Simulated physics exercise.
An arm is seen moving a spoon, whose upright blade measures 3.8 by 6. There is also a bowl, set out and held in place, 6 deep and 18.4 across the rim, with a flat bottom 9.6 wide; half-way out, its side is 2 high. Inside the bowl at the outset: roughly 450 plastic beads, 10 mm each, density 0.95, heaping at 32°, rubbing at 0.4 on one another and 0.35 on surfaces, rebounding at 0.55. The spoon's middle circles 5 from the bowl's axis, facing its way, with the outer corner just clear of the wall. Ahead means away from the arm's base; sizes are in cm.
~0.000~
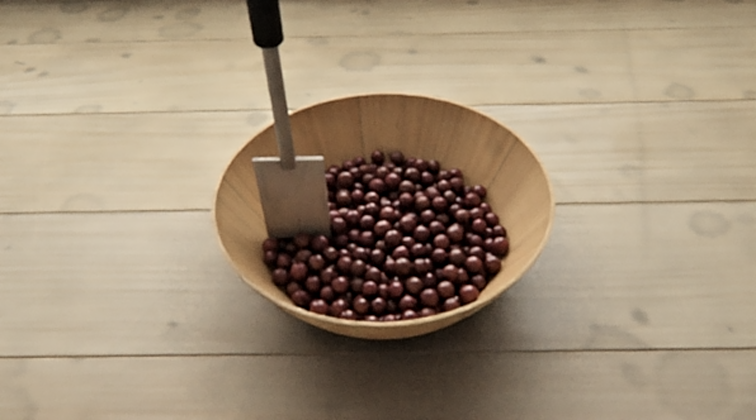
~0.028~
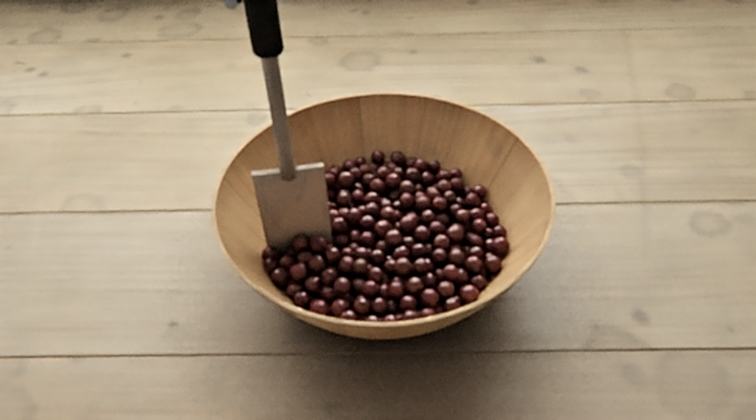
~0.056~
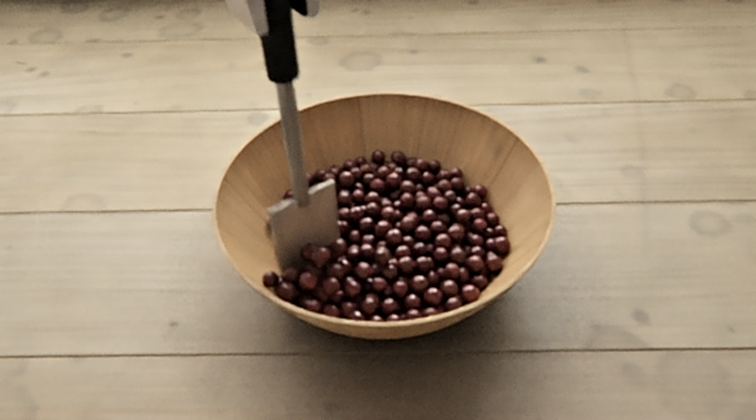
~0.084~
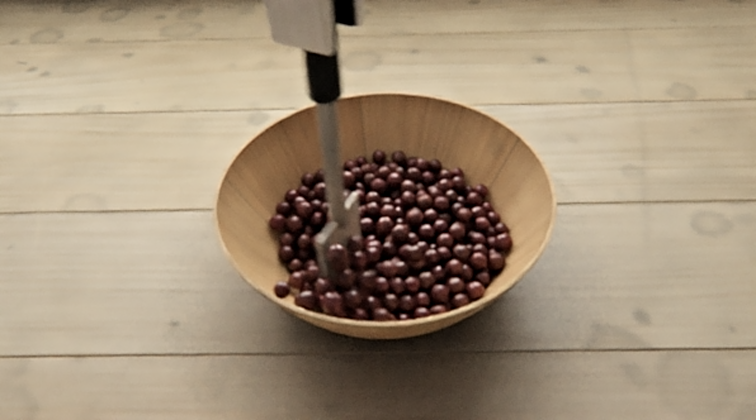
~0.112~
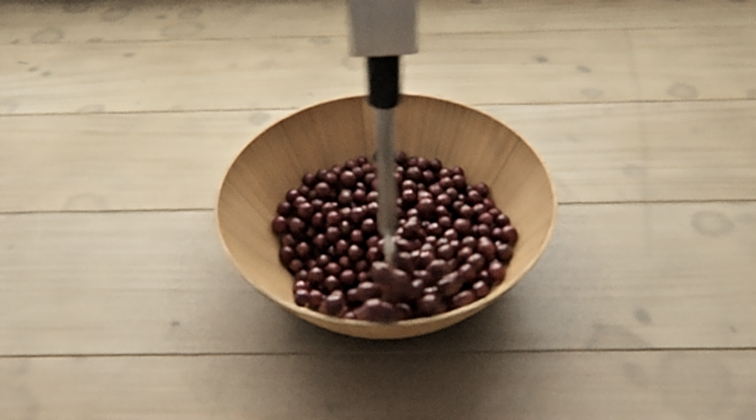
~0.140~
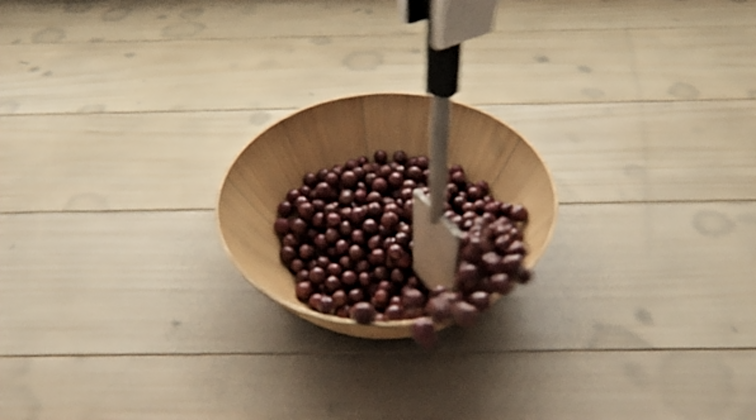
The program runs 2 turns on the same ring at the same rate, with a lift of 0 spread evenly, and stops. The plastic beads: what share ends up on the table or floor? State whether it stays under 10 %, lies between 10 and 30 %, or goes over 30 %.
It goes over 30 %.
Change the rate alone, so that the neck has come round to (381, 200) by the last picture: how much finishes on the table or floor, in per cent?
I'd say near 25 per cent.
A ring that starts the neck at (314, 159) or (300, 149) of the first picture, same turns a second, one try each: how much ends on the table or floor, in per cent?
Roughly 30 % and 45 %.
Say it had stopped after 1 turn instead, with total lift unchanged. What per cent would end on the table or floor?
Then roughly 25 percent.
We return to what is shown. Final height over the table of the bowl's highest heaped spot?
4.5 cm, give or take.
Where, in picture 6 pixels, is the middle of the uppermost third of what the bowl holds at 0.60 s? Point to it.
Near pixel (431, 185).
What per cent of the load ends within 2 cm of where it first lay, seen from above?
About 20 %.
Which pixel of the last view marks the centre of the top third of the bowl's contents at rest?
About (365, 250).
After 0.37 s, 352° round, highest piece 10 above the table; 350 in the bowl, 41 on the table or floor, 55 in flight or on the tool.
After 0.60 s, 224° round, highest piece 8 above the table; 291 in the bowl, 136 on the table or floor, 19 in flight or on the tool.
After 0.91 s, 0° round, highest piece 5 above the table; 271 in the bowl, 175 on the table or floor.
After 1.61 s, 0° round, highest piece 5 above the table; 271 in the bowl, 175 on the table or floor.
In the end, 271 in the bowl, 175 on the table or floor. That is 39 % on the table or floor.
